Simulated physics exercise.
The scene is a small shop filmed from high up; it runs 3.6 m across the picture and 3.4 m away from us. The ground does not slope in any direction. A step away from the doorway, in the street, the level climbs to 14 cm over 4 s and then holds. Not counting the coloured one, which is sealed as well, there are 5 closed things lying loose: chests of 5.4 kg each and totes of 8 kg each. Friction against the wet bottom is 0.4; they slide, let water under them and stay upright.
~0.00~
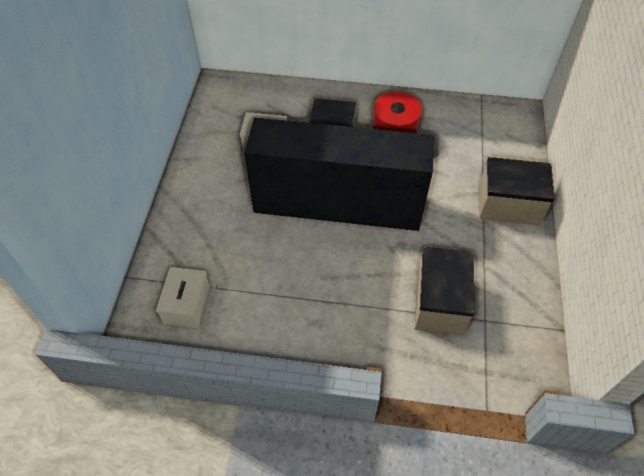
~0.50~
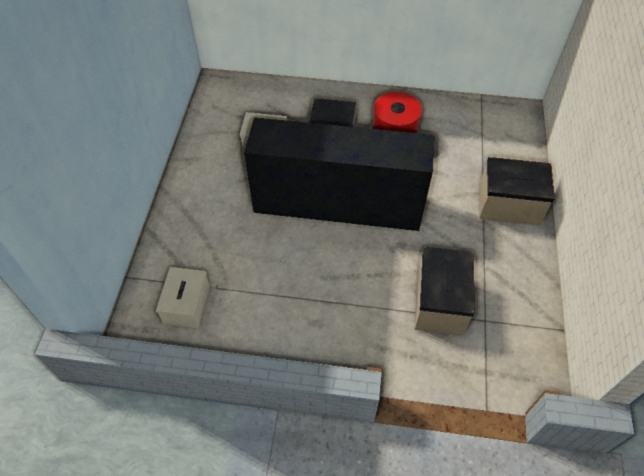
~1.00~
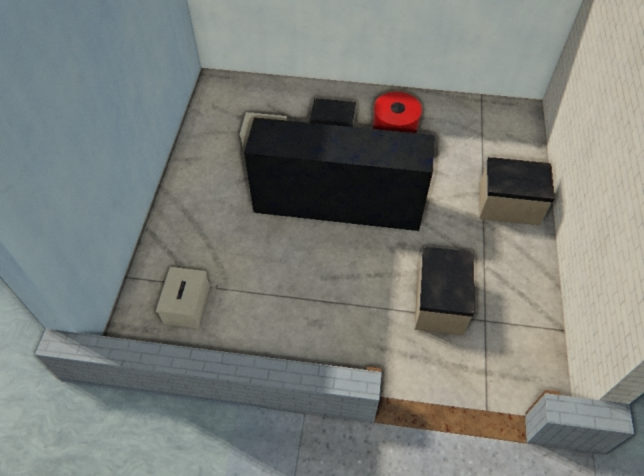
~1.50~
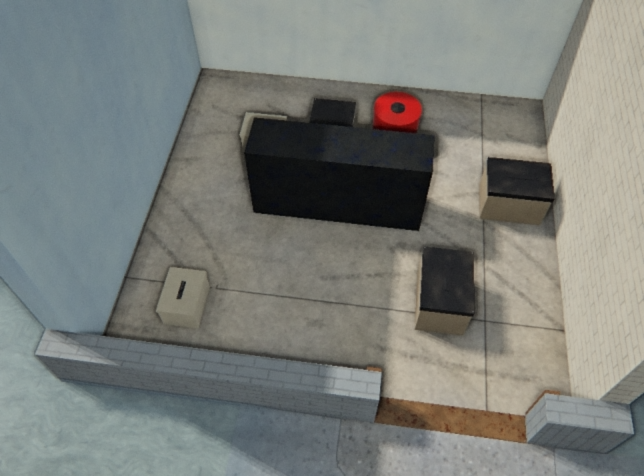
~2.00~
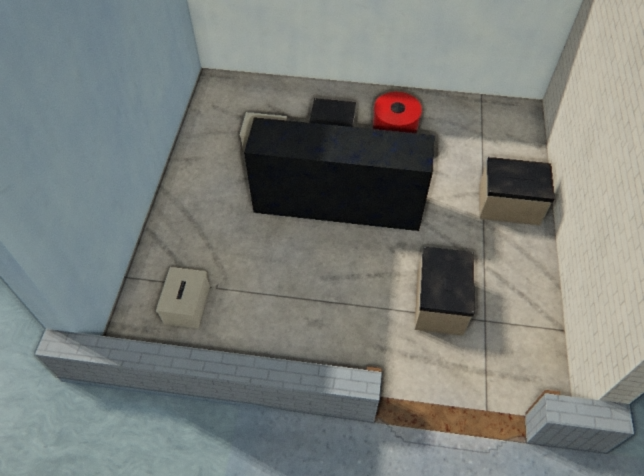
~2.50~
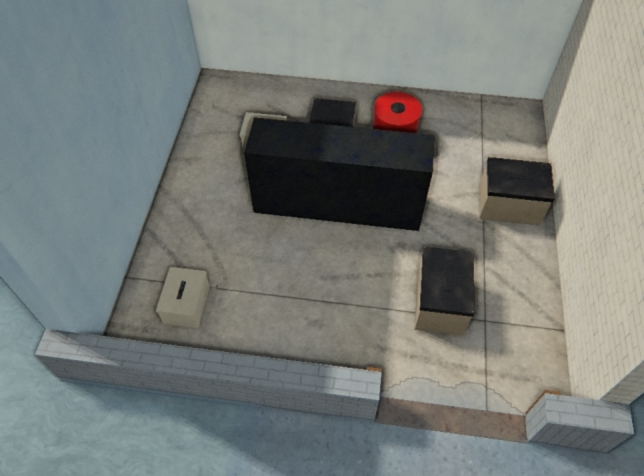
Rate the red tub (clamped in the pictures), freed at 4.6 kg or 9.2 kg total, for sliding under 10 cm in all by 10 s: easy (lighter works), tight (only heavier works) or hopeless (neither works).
Hopeless.
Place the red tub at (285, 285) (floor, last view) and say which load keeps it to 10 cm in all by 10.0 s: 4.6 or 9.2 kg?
Well, must use the heavier.
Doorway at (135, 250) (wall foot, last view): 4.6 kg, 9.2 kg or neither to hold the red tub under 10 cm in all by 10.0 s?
That way, the small mass suffices.
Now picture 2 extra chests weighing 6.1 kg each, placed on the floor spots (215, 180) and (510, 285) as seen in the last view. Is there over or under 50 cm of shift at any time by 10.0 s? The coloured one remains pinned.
The first comes out below the threshold, the second above the threshold.
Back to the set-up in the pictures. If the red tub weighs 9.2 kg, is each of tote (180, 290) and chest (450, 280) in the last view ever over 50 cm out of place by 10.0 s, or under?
Below, beyond.
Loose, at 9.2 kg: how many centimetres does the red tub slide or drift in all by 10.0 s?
30 cm or so in all.
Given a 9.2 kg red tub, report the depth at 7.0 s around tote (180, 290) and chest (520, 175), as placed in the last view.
Some 2 cm at the first, some 7 cm at the second.
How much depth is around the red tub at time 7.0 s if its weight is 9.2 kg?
2 cm, roughly.
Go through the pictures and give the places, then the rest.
In the first frame, the red tub at (398, 108) rests on the ground; 0.0 m2 under water; 0 of 6 have shifted.
In the second frame, the red tub at (398, 108), on the bottom; water covers 0.0 m2; 0 of 6 have shifted.
In the third frame, the red tub at (398, 108) rests on the ground; water covers 0.0 m2; 0 of 6 have shifted.
In the fourth frame, the red tub at (398, 108) rests on the ground; water covers 0.0 m2; 0 of 6 have shifted.
In the fifth frame, the red tub at (398, 108), on the bottom; water covers 0.0 m2; 0 of 6 have shifted.
In the sixth frame, the red tub at (398, 108), on the bottom; 0.1 m2 under water; 0 of 6 have shifted.
After 3.5 s the red tub would be 0 cm from its start with 4.6 kg and 0 cm from its start with 9.2 kg; 0 cm of water round it then.
After 4.5 s the red tub would be 0 cm from its start with 4.6 kg and 0 cm from its start with 9.2 kg; 0 cm of water round it then.
After 7.0 s the red tub would be 12 cm from its start with 4.6 kg and 2 cm from its start with 9.2 kg; 2 cm of water round it then.
After 10.0 s the red tub would be 47 cm from its start with 4.6 kg and 27 cm from its start with 9.2 kg; 5 cm of water round it then.
